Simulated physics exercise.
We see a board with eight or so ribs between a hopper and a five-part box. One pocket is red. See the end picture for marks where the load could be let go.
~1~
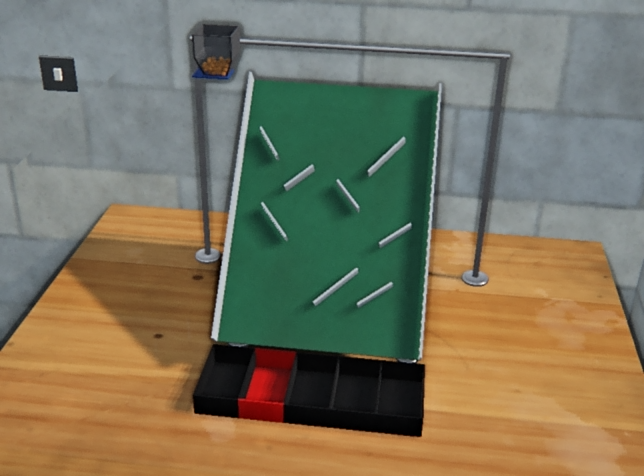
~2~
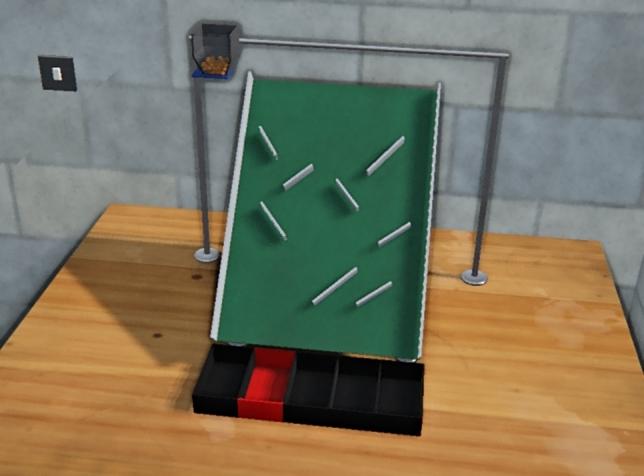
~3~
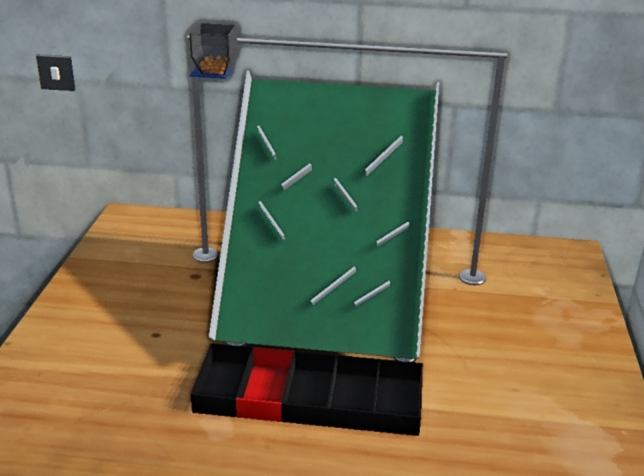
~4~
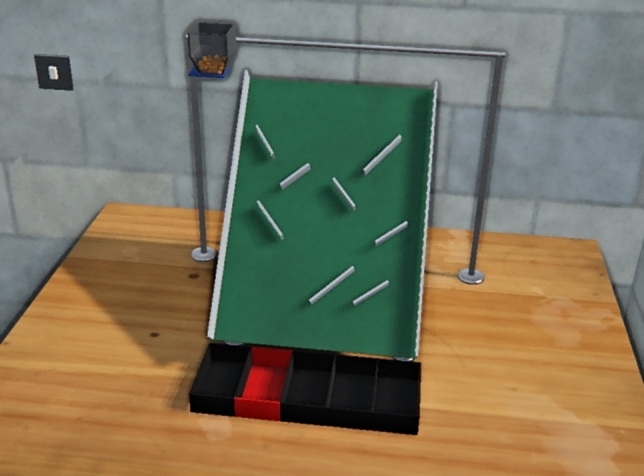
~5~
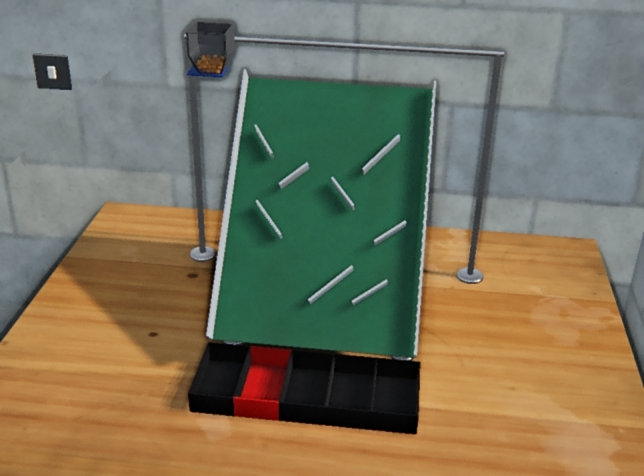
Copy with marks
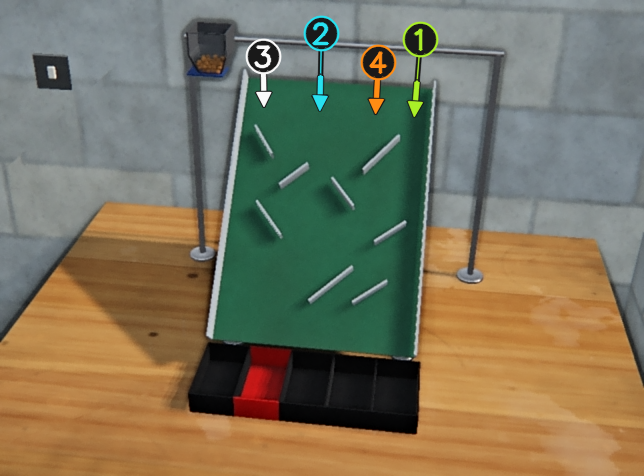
To begin with, a small hopper holding brown pieces sits at the upper left of a metal frame, above a tilted green board with eight pale ribs and a five-part black box with one red pocket. The pieces stay in the hopper, and the whole view drifts very slightly left.
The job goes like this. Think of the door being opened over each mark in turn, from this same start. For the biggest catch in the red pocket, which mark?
The answer is mark 2.
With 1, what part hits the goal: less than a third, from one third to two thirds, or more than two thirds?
Mark 1 gives less than a third.
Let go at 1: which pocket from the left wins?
The fifth.
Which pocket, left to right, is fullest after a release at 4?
The third.
On the marked copy, mark 1 meets the board at (414, 111); mark 2 meets the board at (320, 105); mark 3 meets the board at (263, 101); mark 4 meets the board at (375, 108).
With 1, a small part in the red pocket, most in other pockets, a stray few outside the box.
With 2, about a third in the red pocket, about two thirds in other pockets.
With 3, a small part in the red pocket, most in other pockets, a small part outside the box.
With 4, a small part in the red pocket, most in other pockets, a small part held on the board.
